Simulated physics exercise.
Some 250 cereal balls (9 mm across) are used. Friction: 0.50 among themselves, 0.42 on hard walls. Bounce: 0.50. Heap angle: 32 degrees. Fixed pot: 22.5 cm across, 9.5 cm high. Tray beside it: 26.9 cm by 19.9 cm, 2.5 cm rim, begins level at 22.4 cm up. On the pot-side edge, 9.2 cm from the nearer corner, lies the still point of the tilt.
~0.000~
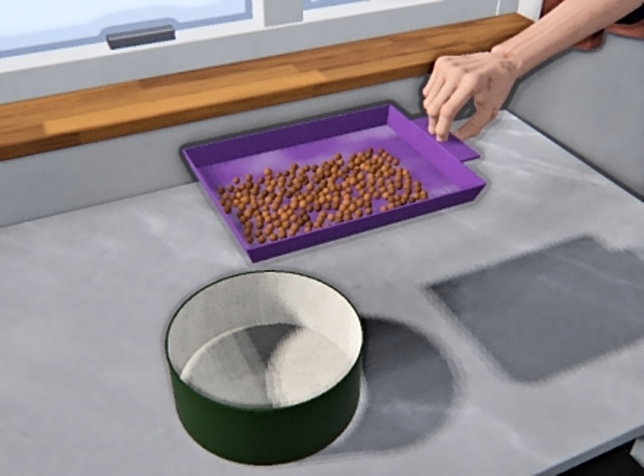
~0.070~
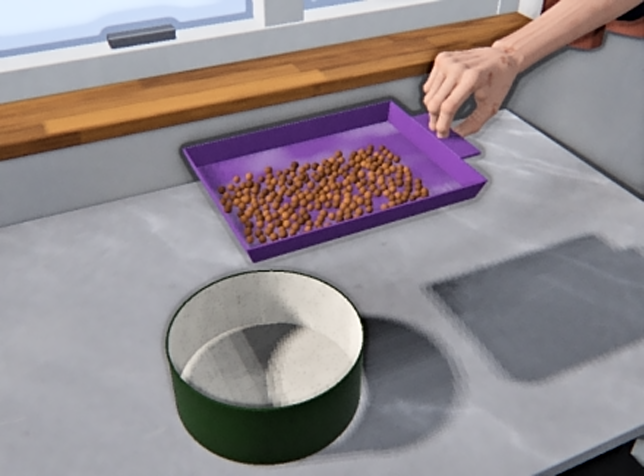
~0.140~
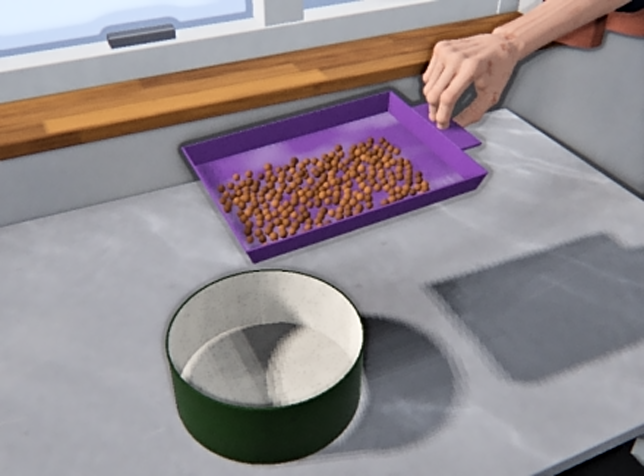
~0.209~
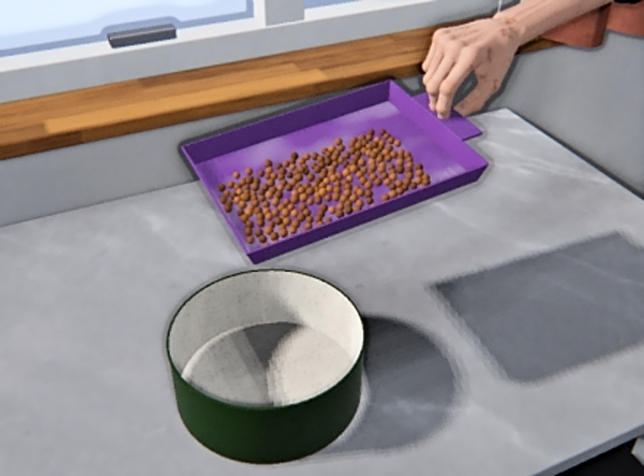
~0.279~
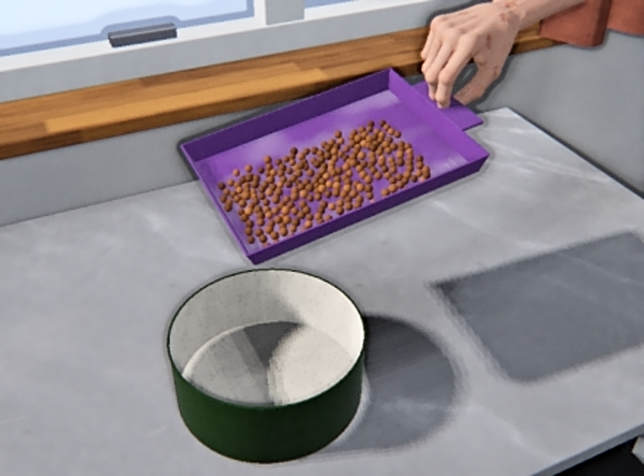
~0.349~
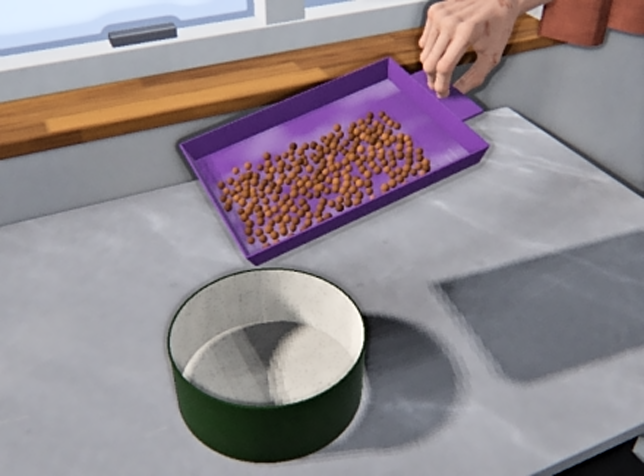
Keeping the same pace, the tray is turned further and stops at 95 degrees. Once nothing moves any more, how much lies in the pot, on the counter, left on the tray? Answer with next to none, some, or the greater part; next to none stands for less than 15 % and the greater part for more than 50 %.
Pot: The greater part; counter: Next to none; tray: Next to none.
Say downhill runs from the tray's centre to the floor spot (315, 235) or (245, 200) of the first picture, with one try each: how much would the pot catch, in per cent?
Around 100 % for the first direction, around 30 % for the second.
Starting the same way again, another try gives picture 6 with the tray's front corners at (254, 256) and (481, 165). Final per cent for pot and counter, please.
Per cent by place - pot 100, counter 0.
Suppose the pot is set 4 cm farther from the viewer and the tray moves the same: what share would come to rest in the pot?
Close to 85 per cent, then.
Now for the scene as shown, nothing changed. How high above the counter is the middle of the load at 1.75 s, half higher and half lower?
Roughly 28 centimetres, give or take.
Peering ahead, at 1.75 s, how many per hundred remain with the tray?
Something like 100 percent, roughly.
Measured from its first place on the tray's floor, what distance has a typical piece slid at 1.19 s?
Displacement on the tray: About 4 cm.
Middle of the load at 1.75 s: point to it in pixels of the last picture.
The load's centre is near (260, 188) at that time.
After 1.19 s, tilt 51 degrees; the tray holds 100 %, the pot 0 %.
Then, at 1.75 s, tilt 76 degrees; the tray holds 100 %, the pot 0 %.
After 2.37 s, tilt 95 degrees; the tray holds 0 %, the pot 90 %.
In the end, at 3.0 s, pot 95 %, counter 5 %, tray 0 %.
